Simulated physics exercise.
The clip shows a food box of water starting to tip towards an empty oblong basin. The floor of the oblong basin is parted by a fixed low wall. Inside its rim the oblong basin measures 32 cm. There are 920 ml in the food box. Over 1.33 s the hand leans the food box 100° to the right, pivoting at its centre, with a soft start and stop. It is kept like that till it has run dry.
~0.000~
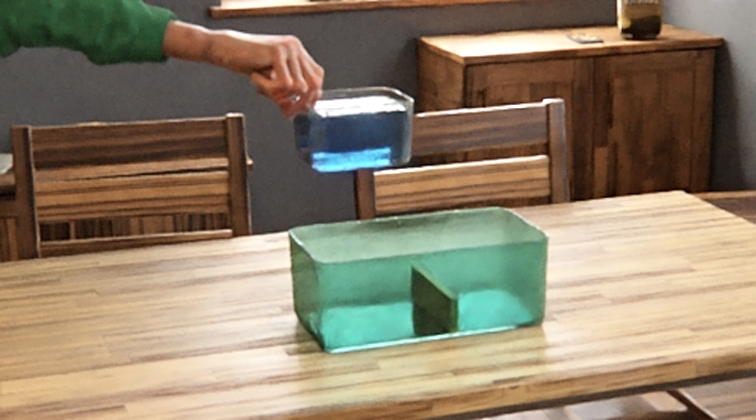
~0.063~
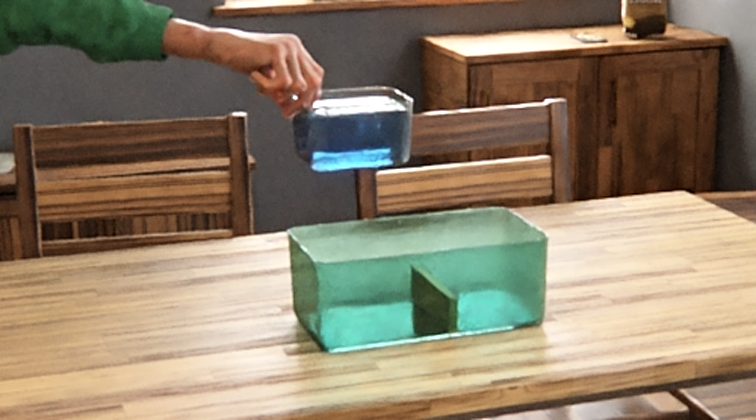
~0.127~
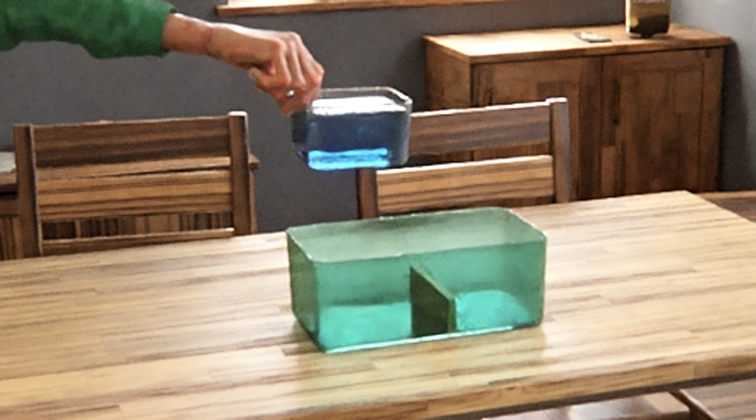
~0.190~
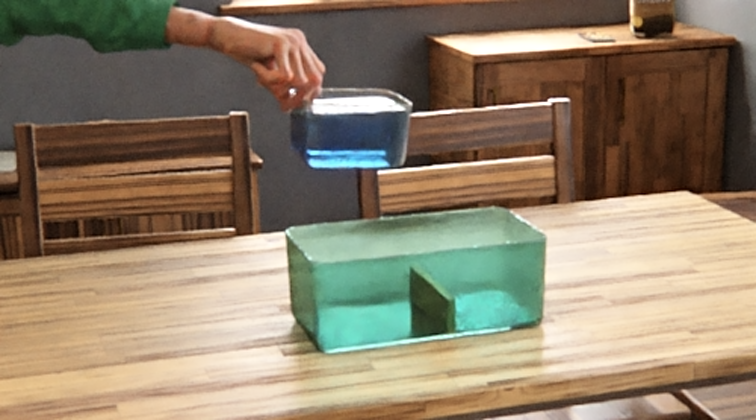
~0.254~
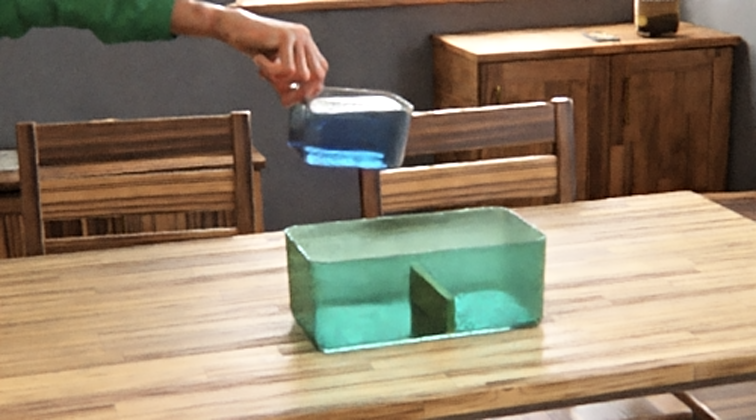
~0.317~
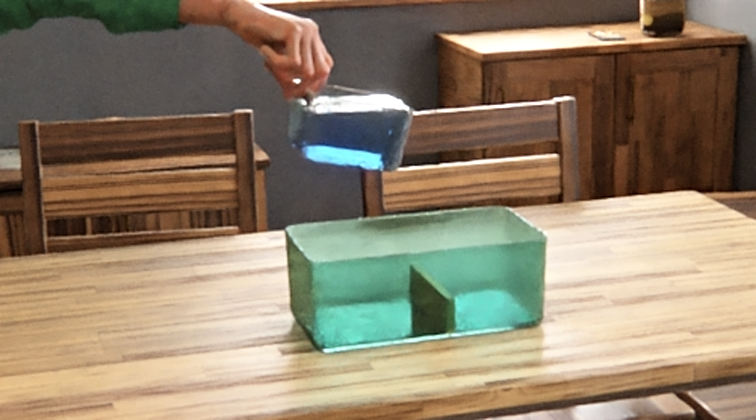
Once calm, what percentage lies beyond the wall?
Roughly 77 per cent is past the wall.
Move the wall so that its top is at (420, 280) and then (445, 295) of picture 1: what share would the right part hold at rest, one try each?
In turn about 90 and 55 per cent.
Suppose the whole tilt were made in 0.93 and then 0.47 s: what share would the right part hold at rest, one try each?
In turn about 75 and 65 per cent.
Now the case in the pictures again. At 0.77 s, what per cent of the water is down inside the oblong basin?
About 16 per cent.
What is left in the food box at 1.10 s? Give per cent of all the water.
Near 12 in a hundred.
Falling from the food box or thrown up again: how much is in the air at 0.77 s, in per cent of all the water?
Near 30 in a hundred.
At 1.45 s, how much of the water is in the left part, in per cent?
Some 20 per cent.
By 0.77 s the tilt is 62° and 54 per cent is still to pour, 1 is left of the wall and 16 right of it.
By 1.10 s the tilt is 93° and 13 per cent is still to pour, 5 is left of the wall and 74 right of it.
By 1.45 s the tilt is 100° and 1 per cent is still to pour, 20 is left of the wall and 77 right of it.
By 1.83 s the tilt is 100° and 0 per cent is still to pour, 22 is left of the wall and 77 right of it.
At rest 22 per cent lies left of the wall, 77 right of it and 1 outside.
